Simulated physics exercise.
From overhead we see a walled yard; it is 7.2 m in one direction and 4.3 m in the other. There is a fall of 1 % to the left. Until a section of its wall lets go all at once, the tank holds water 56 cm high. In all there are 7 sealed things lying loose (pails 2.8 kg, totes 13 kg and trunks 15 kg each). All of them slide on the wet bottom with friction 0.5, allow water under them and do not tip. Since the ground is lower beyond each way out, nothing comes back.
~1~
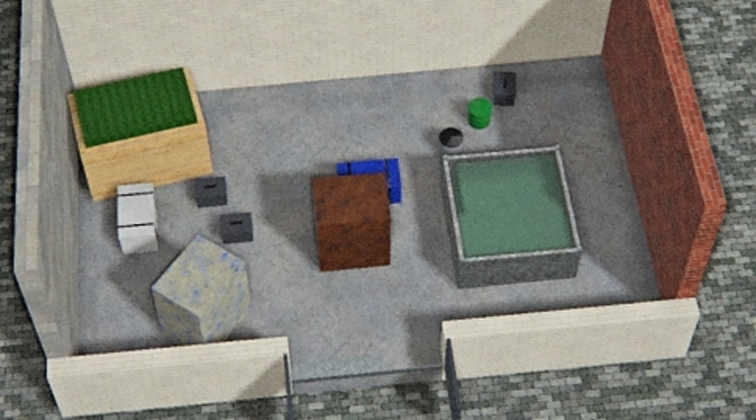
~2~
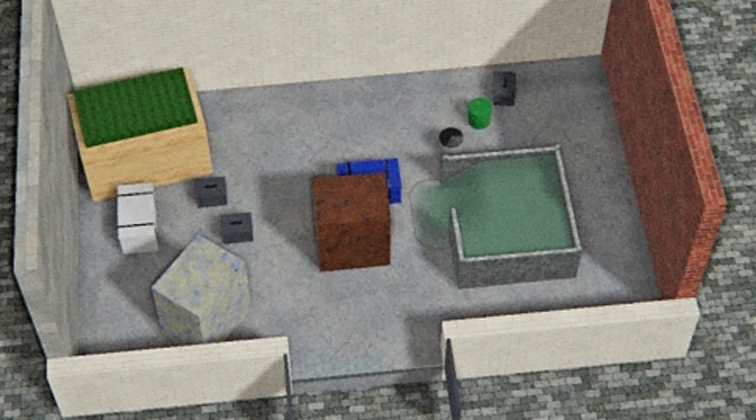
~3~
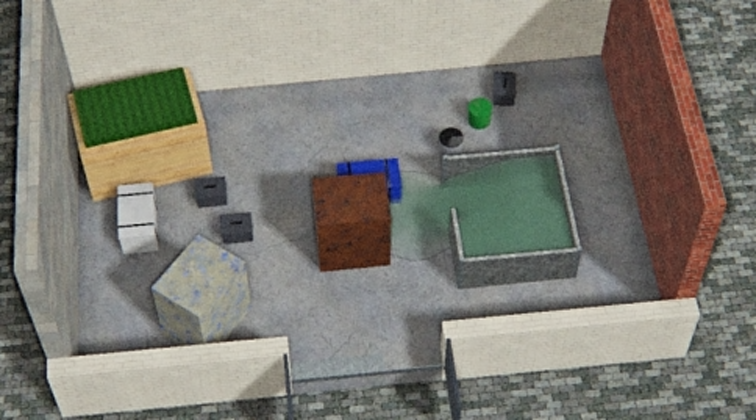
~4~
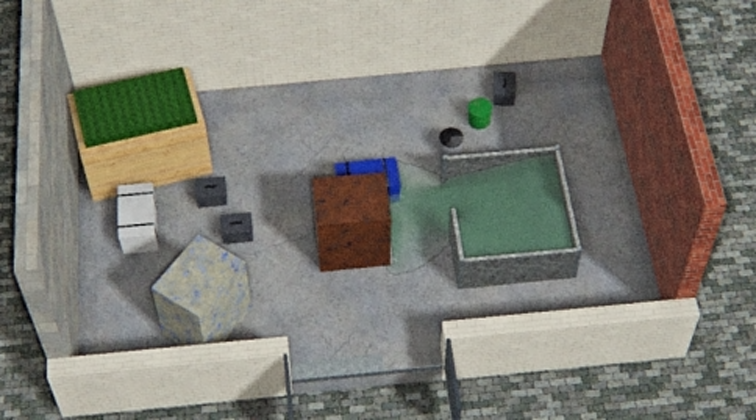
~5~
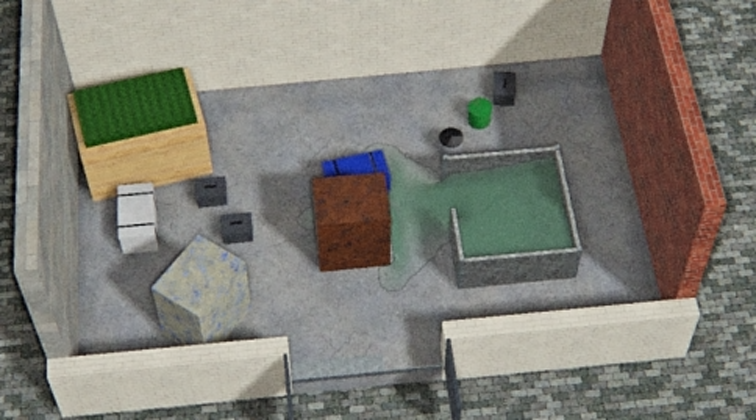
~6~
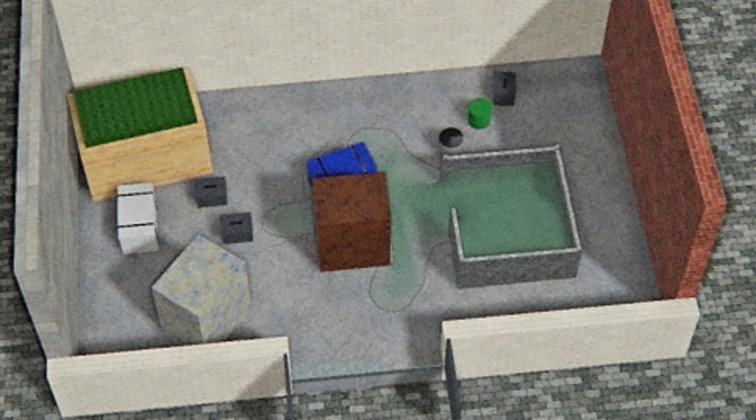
A large tank of greenish water in a walled yard opened on its left side, and the water spread around a brown block, then pushed the blue trunk behind it a little way left.
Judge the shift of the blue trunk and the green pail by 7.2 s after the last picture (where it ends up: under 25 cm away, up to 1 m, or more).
First the blue trunk: It is displaced a long way; then the green pail: It is hardly displaced.
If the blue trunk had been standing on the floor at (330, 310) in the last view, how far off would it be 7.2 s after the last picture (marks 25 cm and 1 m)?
As it turns out, it barely budges.
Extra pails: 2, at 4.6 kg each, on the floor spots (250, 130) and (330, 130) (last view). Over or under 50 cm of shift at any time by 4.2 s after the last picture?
As asked, in order: Clear of the mark; clear of the mark.
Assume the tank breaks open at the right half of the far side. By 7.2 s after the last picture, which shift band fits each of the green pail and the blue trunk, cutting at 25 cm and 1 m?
In that case the green pail winds up well away while the blue trunk does not really move.
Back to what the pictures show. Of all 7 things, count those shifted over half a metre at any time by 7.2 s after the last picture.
3.
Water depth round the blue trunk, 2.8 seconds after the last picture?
Roughly 12 cm deep.
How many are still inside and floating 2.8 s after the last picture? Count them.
I'd say 1 of them.
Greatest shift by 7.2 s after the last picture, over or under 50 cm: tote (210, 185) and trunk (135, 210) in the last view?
Taking them in order: Exceeded and exceeded.
Then, 0.9 s after the last picture the blue trunk is near (239, 117), 2.0 m from its start, aground; the green pail is near (480, 107), 0.0 m from its start, aground; 0 of 7 are out; 0 afloat.
Then, 2.8 s after the last picture the blue trunk is near (219, 92), 2.4 m from its start, afloat; the green pail is near (480, 107), 0.0 m from its start, aground; 0 of 7 are out; 1 afloat.
Then, 4.8 s after the last picture the blue trunk is near (221, 93), 2.4 m from its start, afloat; the green pail is near (480, 107), 0.0 m from its start, aground; 0 of 7 are out; 1 afloat.
Then, 7.2 s after the last picture the blue trunk is near (254, 120), 1.8 m from its start, afloat; the green pail is near (480, 107), 0.0 m from its start, aground; 0 of 7 are out; 2 afloat.
